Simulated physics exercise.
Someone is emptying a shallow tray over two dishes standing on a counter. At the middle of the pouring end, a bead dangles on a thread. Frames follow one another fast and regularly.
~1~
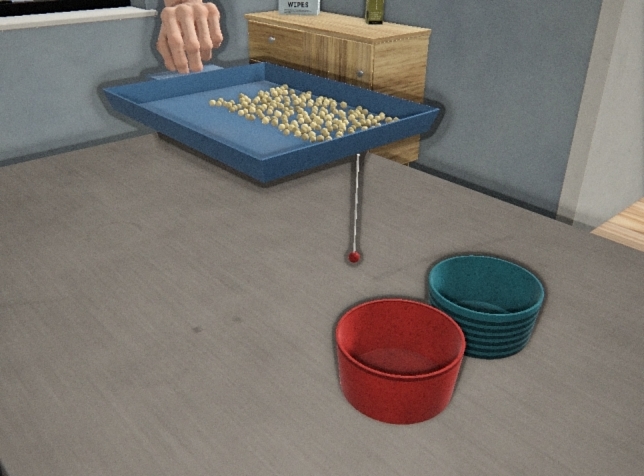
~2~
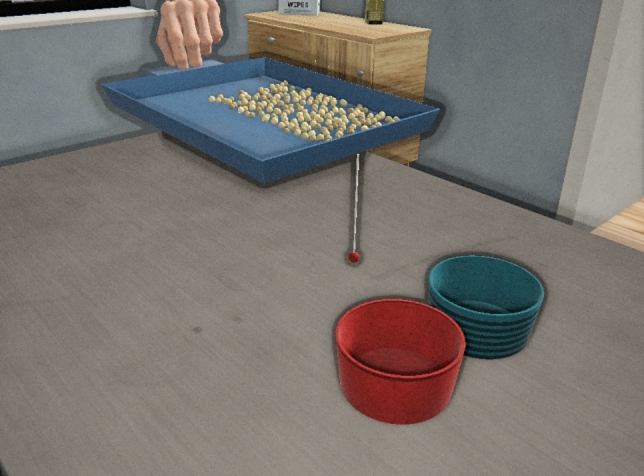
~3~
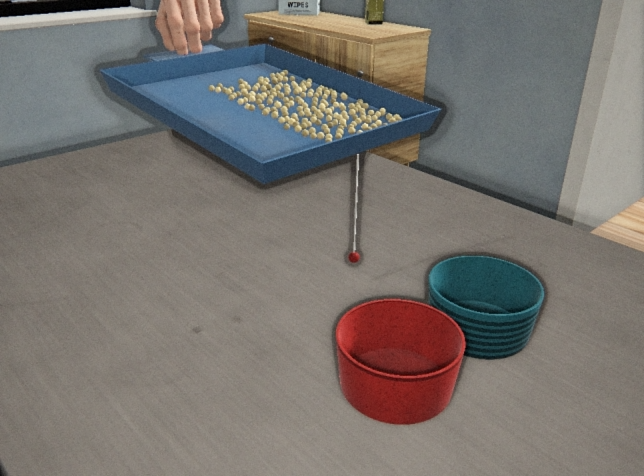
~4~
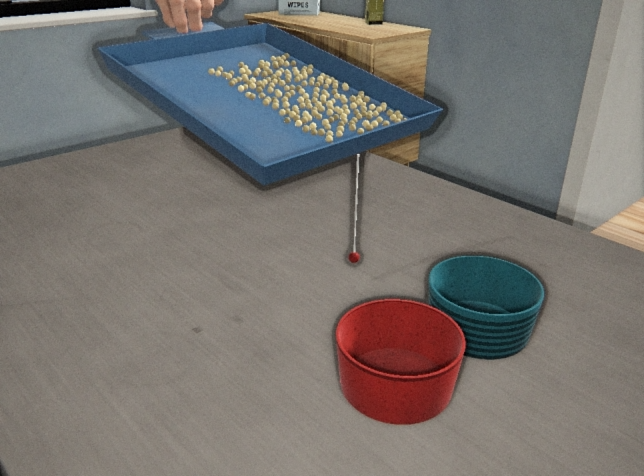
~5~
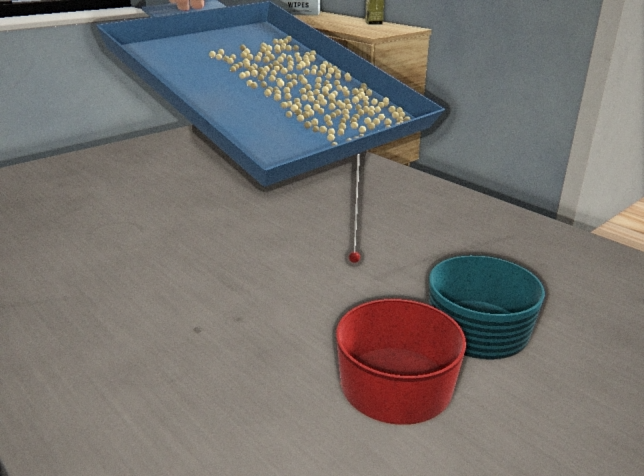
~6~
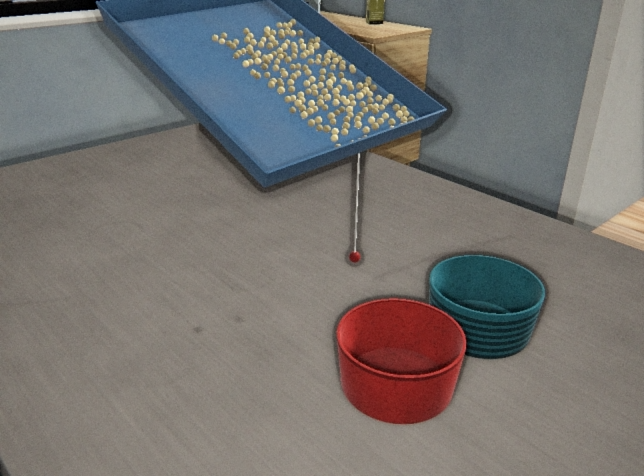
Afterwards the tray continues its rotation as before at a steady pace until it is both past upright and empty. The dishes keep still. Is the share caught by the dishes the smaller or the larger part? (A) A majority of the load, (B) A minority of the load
The answer is B.
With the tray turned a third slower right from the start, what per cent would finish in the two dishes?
Estimate: Some 30 %.
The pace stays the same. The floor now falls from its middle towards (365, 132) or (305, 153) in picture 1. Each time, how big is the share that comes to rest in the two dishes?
First heading 0 %, second heading 10 %.
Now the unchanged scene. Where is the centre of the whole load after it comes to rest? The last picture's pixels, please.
I'd say the middle ends up at about (381, 349).
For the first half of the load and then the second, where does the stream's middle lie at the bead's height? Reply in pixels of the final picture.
I'd place the first part at (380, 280) and the rest at (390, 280).
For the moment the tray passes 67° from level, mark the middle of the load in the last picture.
Roughly at (373, 137).
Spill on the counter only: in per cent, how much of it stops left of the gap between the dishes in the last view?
Close to 100 %.
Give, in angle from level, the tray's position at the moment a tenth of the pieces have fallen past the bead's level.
I'd say it is tilted about 85°.
Soon after the last picture, tray tipped steeply; nearly all on the tray; a small part in the air.
A little later, tray tipped past a quarter turn; about a third on the tray; a stray few in the left dish; a stray few in the right dish; about a quarter outside both; about half in the air.
Later still, tray tipped past a quarter turn; a small part in the left dish; about a quarter in the right dish; most outside both.
At rest, tray tipped past a quarter turn; a small part in the left dish; a small part in the right dish; most outside both.
